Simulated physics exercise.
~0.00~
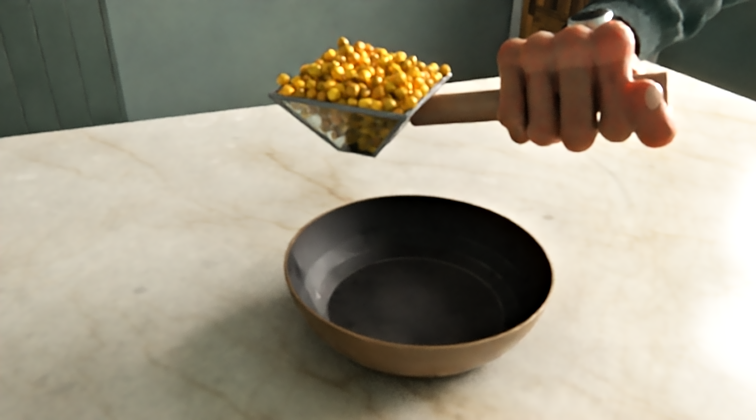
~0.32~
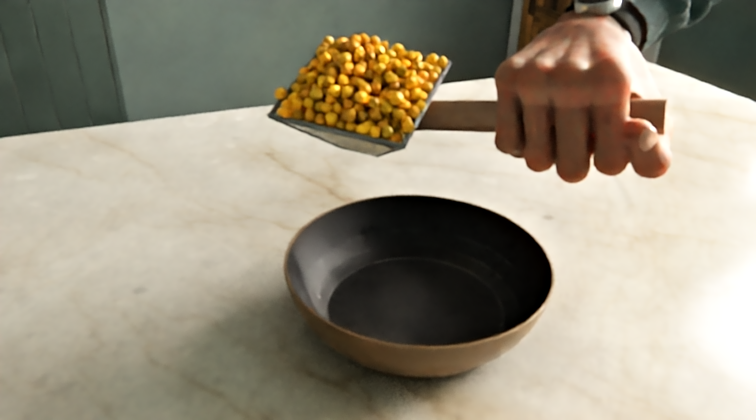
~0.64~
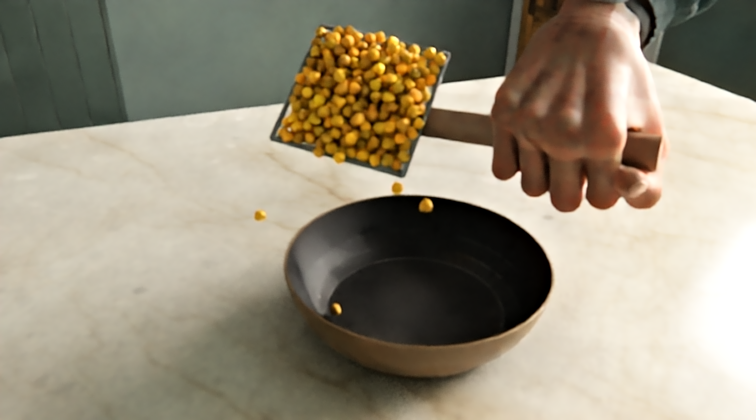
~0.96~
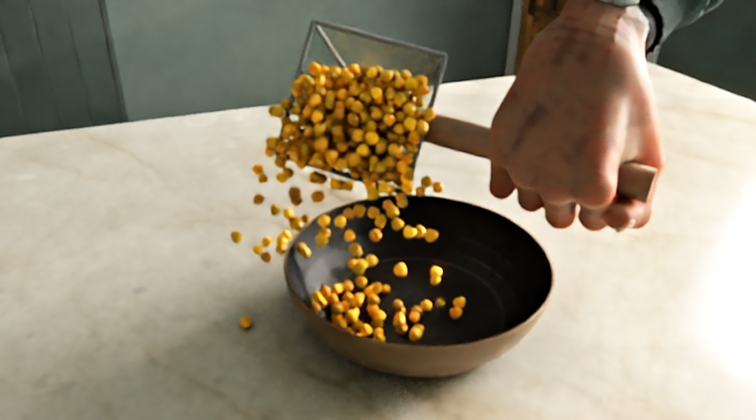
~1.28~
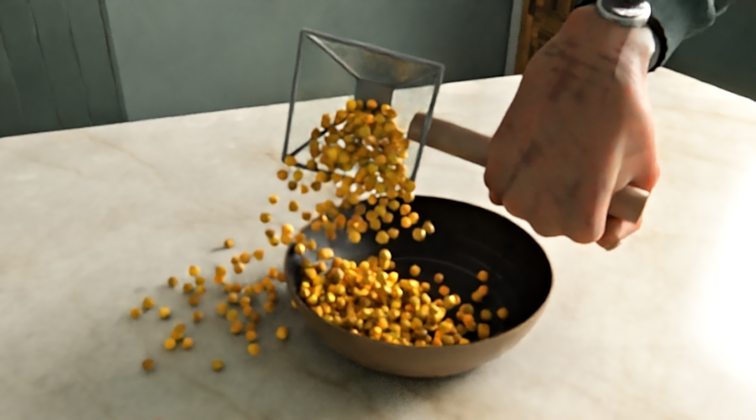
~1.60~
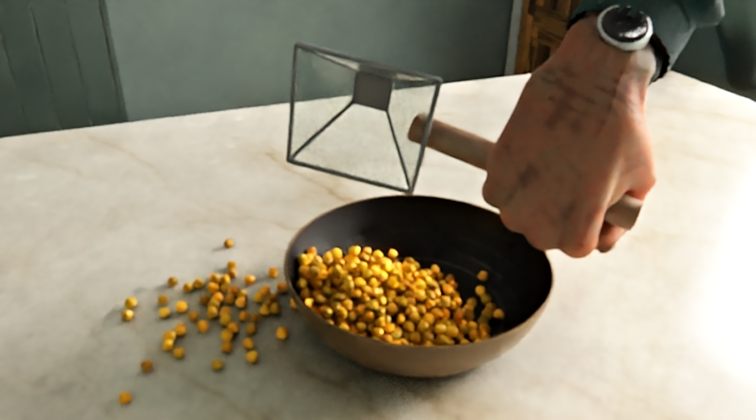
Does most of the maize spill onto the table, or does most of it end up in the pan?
Most of the maize ends up in the pan, heaped inside it. A smaller share lies scattered on the table to the left.
